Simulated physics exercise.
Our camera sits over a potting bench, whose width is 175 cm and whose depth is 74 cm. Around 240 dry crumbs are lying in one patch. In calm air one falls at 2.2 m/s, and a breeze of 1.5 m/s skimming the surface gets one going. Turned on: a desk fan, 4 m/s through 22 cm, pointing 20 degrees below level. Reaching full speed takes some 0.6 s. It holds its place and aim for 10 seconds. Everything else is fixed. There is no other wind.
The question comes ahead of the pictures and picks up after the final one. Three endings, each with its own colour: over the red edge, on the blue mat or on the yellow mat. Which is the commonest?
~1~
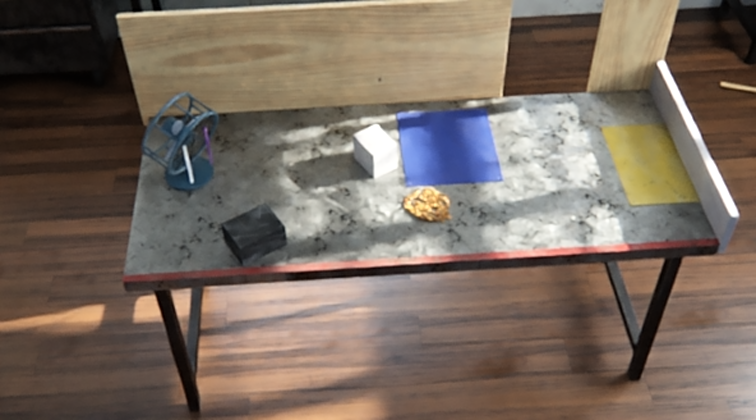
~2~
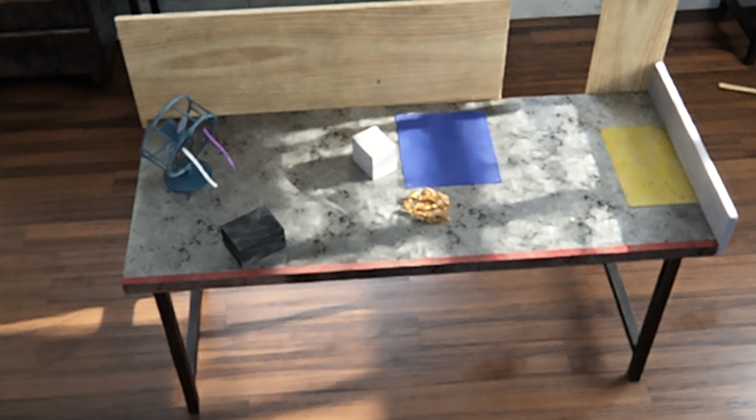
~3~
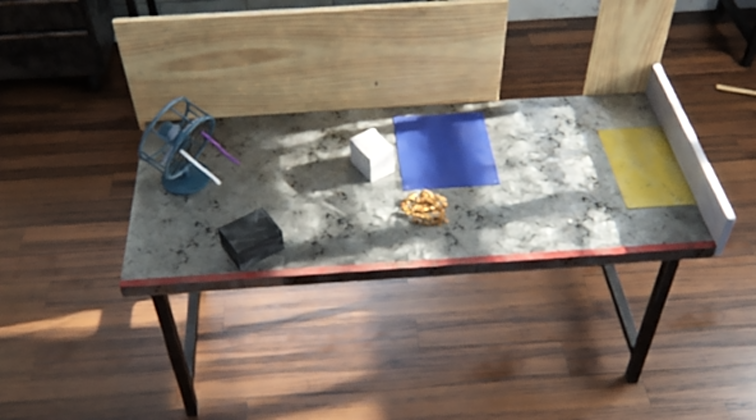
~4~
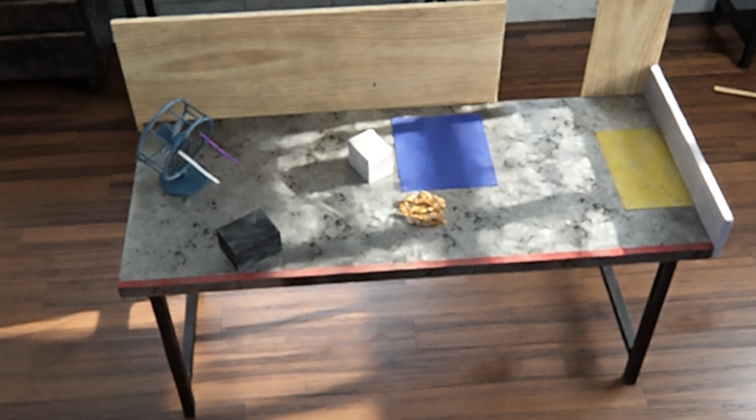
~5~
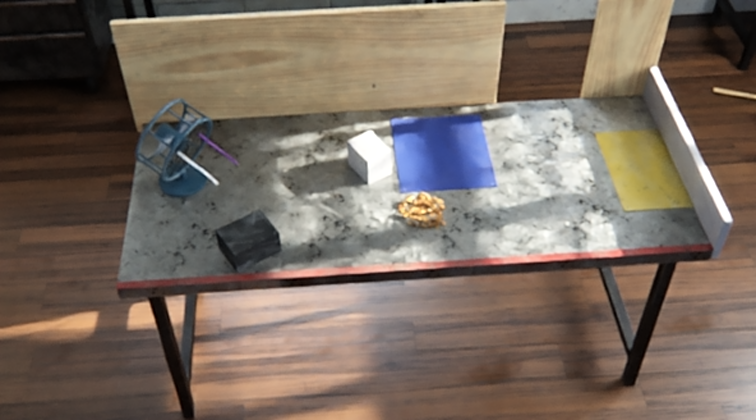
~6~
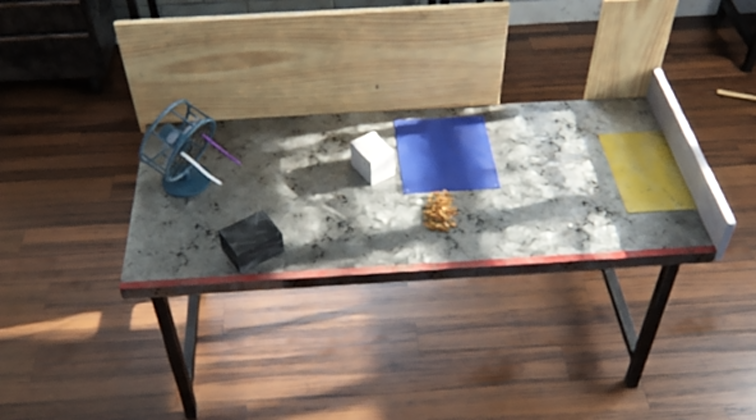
The largest share goes to yellow.
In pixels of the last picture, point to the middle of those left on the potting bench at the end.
(673, 191).
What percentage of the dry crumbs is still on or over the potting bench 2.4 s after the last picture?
About 70 %.
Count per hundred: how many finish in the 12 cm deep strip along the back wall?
Share: Approx. 0 %.
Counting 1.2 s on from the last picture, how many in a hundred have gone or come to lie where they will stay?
About 40 %.
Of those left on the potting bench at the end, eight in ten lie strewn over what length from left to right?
About 10 cm.
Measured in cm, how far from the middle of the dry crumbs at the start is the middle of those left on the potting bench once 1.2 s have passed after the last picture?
Measured offset: Approx. 70 cm.
Then, 1.2 s after the last picture the count stands so, 0 % are on the blue mat, 35 % on the yellow mat and 28 % over the red edge; the middle of those still in play is near (654, 195).
Then, 2.4 s after the last picture the count stands so, 0 % are on the blue mat, 52 % on the yellow mat and 28 % over the red edge; the middle of those still in play is near (670, 196).
Then, 4.7 s after the last picture the count stands so, 0 % are on the blue mat, 52 % on the yellow mat and 29 % over the red edge; the middle of those still in play is near (671, 196).
Then, 9.2 s after the last picture, at the end, 0 % are on the blue mat, 52 % on the yellow mat and 30 % over the red edge; the middle of those still in play is near (673, 191).
